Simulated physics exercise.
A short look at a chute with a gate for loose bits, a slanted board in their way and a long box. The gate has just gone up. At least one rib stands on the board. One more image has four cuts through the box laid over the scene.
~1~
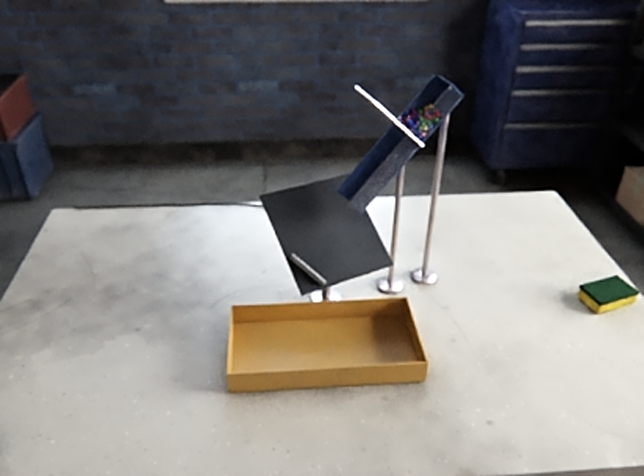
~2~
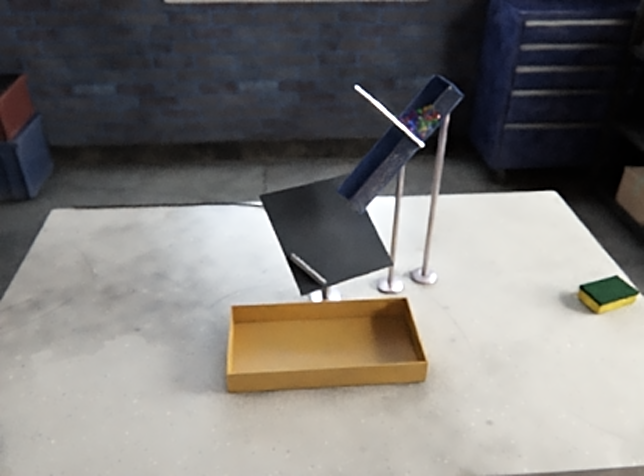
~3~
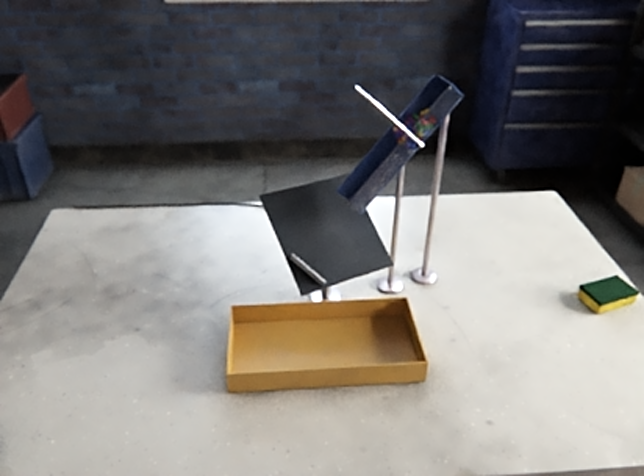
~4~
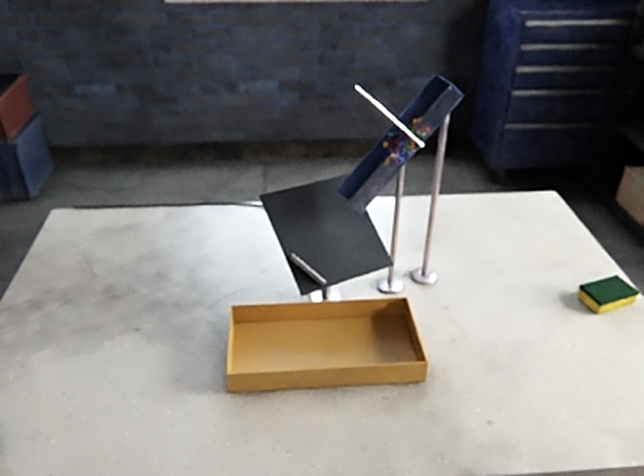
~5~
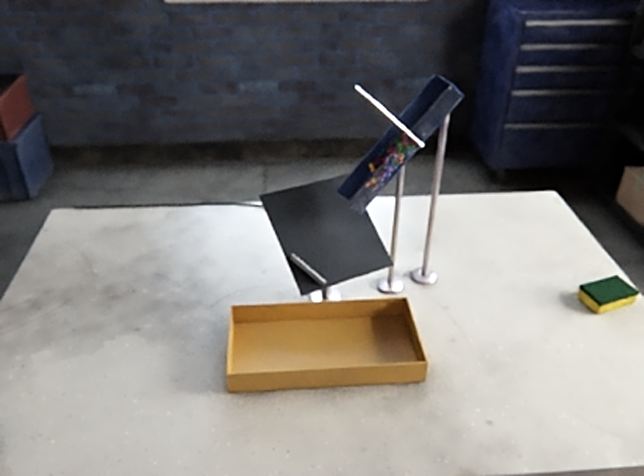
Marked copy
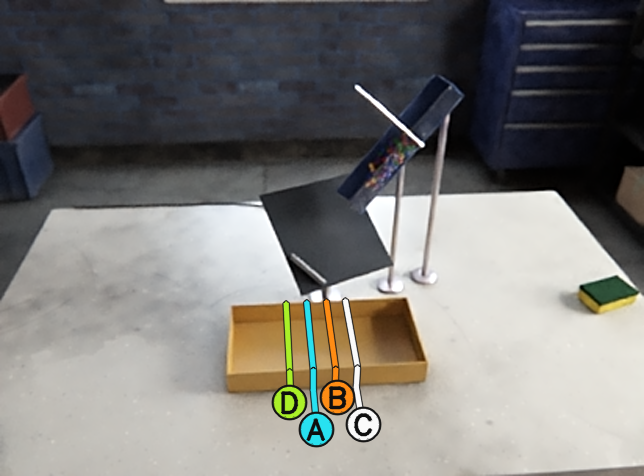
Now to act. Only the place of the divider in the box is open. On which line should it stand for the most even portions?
C is best.
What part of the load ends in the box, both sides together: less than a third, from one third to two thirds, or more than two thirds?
About that: More than two thirds.
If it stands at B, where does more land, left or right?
Right.
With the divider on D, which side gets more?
More lands on the right.
On the marked copy, line A crosses the front rim at (313, 369); line B crosses the front rim at (335, 367); line C crosses the front rim at (357, 366); line D crosses the front rim at (289, 370).
With A, of what is caught, about a tenth on the left of the divider, the larger part on the right.
With B, of what is caught, roughly a quarter on the left of the divider, the larger part on the right.
With C, of what is caught, roughly half on the left of the divider, roughly half on the right.
With D, of what is caught, about a tenth on the left of the divider, almost all on the right.
